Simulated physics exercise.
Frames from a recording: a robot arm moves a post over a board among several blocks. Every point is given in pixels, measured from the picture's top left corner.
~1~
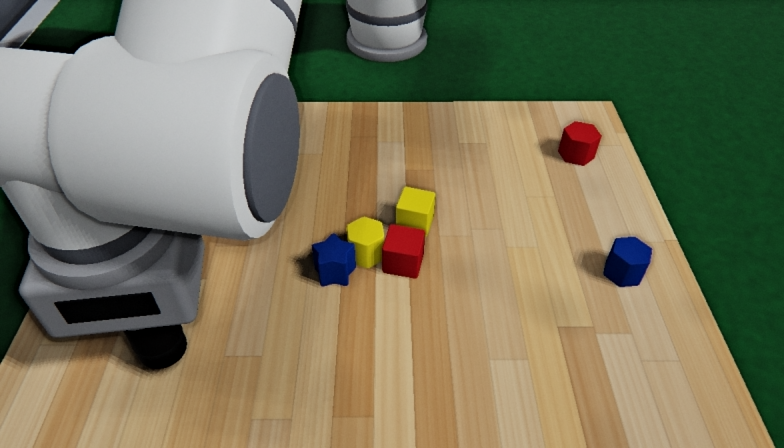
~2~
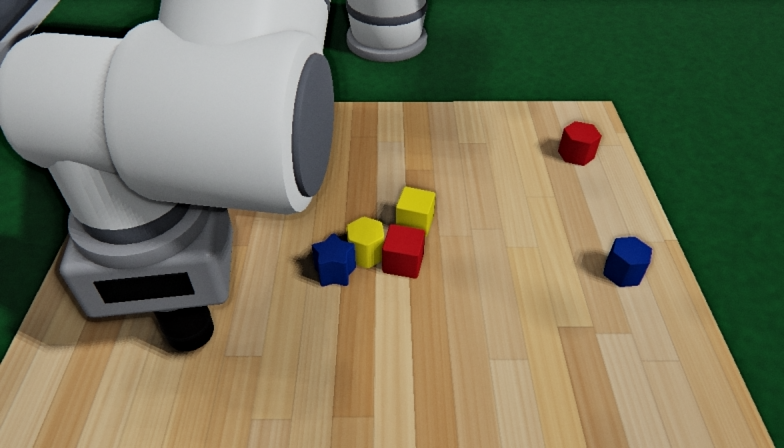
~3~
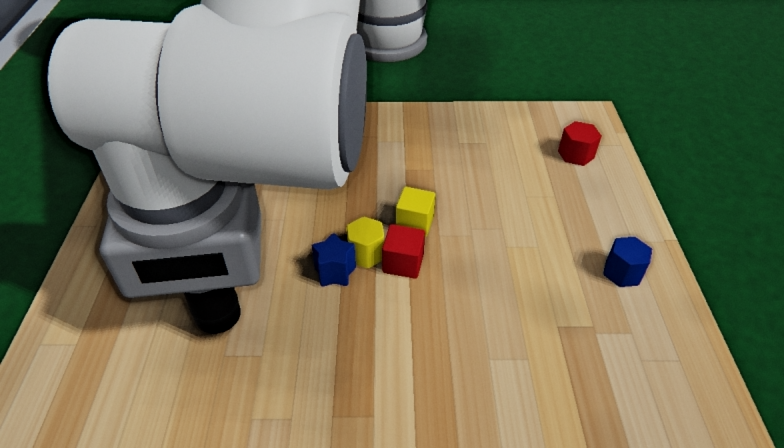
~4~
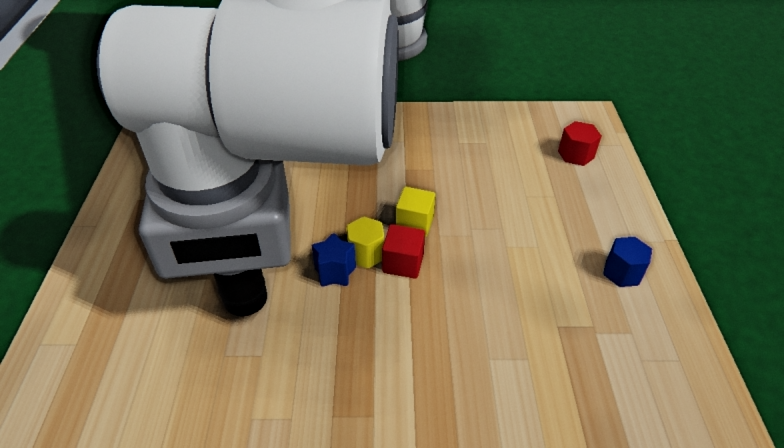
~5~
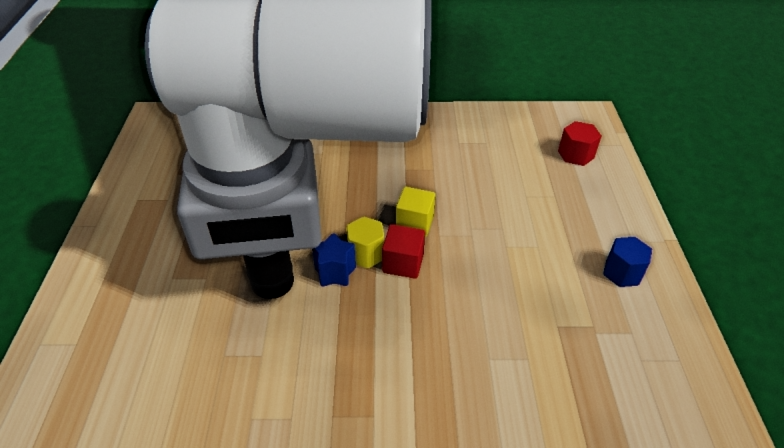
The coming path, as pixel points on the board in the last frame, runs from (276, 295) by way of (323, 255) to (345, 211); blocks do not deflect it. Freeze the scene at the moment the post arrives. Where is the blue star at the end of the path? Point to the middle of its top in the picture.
Located at (364, 226).
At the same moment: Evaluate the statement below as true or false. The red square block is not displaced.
Answer: False.
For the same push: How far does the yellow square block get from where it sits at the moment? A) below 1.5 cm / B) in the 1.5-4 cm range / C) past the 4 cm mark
A.
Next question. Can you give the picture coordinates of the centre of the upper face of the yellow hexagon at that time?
Top centre: (399, 217).
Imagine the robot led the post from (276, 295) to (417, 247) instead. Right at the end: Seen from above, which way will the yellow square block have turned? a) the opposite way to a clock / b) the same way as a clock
The answer is b.
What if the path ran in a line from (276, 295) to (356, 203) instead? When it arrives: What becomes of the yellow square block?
The block in question stays where it was by the end.
The first path, step by step. One third of the way, post at (306, 255); blue star at (342, 246), turned 20° clockwise; yellow hexagon at (370, 228).
Two thirds of the way, post at (334, 228); blue star at (364, 228), turned 45° clockwise; yellow hexagon at (398, 217); red square block at (419, 238), turned 40° clockwise; yellow square block at (419, 197).
At the end, post at (344, 199); blue star at (364, 226), turned 55° clockwise; yellow hexagon at (399, 217); red square block at (420, 239), turned 40° clockwise; yellow square block at (419, 197).
